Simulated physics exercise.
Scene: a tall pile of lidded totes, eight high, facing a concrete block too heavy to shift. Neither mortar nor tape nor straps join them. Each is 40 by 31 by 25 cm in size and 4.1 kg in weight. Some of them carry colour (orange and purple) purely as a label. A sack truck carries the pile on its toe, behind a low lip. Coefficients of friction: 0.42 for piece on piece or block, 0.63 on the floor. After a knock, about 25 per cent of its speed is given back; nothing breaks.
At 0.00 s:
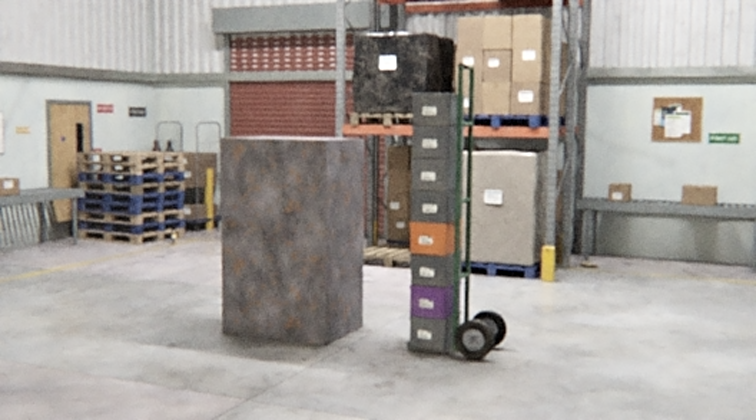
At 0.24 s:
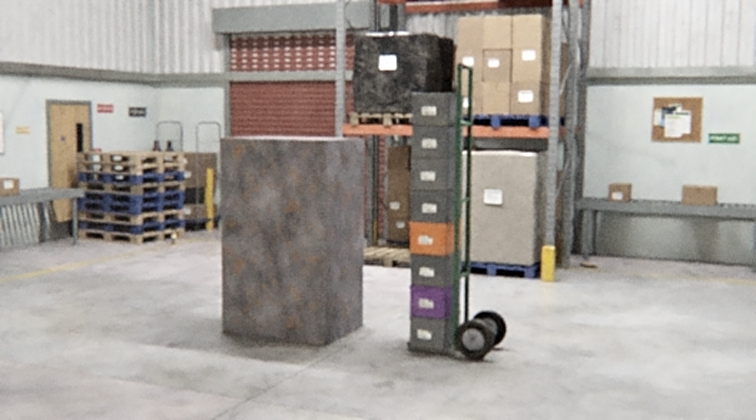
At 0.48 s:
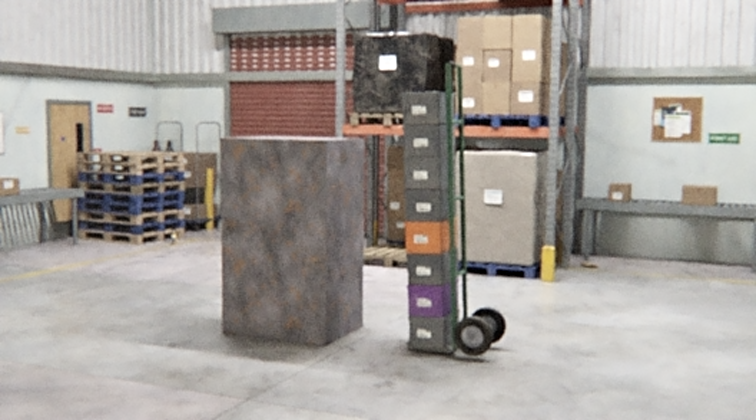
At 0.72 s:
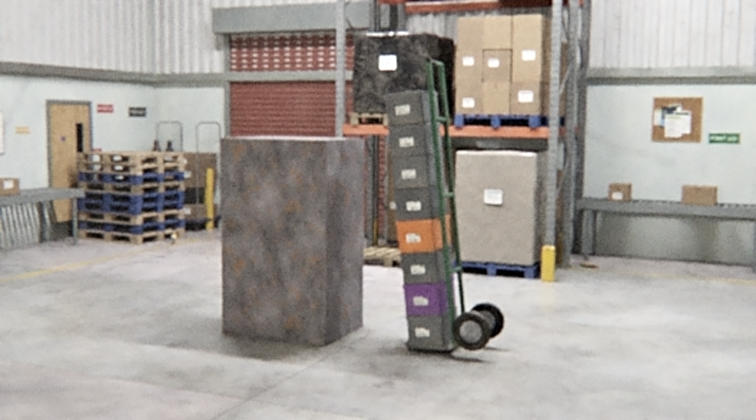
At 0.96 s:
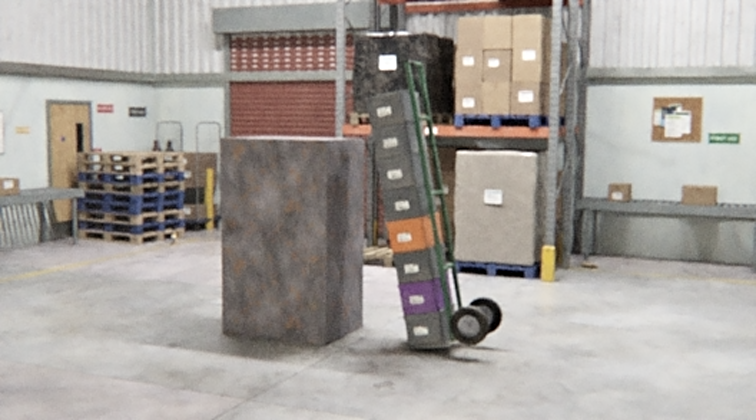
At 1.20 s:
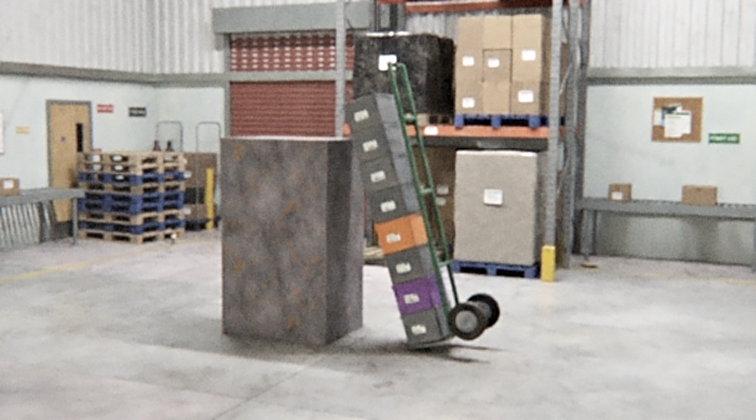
We see a sack truck carrying a tall stack of grey totes, one orange and one purple, beside a large mottled block; the truck stands upright, then leans left toward the block, the stack leaning with it.
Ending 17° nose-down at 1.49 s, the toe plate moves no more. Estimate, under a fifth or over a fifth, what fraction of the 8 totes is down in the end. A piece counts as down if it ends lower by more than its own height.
The fraction down in the end is less than a fifth.
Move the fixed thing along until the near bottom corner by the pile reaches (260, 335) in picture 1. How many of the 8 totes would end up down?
That would give 4.
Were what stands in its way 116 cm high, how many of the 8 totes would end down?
You'd end up with 2 of them.
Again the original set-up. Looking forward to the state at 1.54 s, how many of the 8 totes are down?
0.
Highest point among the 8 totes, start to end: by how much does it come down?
About 5 cm.
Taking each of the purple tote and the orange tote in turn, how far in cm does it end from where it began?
Purple shifts 20 cm and orange shifts 40 cm.
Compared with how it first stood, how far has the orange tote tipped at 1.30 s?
My estimate is close to 20°.
After 1.26 s, none of the 8 totes down, 8 disturbed; orange tote leaning 19°; purple tote leaning 19°.
After 1.30 s, none of the 8 totes down, 8 disturbed; orange tote leaning 21°; purple tote leaning 21°.
After 1.54 s, none of the 8 totes down, 8 disturbed; orange tote leaning 24°; purple tote leaning 24°.
At rest (2.5 s), none of the 8 totes down, 8 disturbed; orange tote leaning 24°; purple tote leaning 24°. That is 0 per cent. As the last picture would show them, middles, orange tote near (393, 235), purple tote near (415, 292).
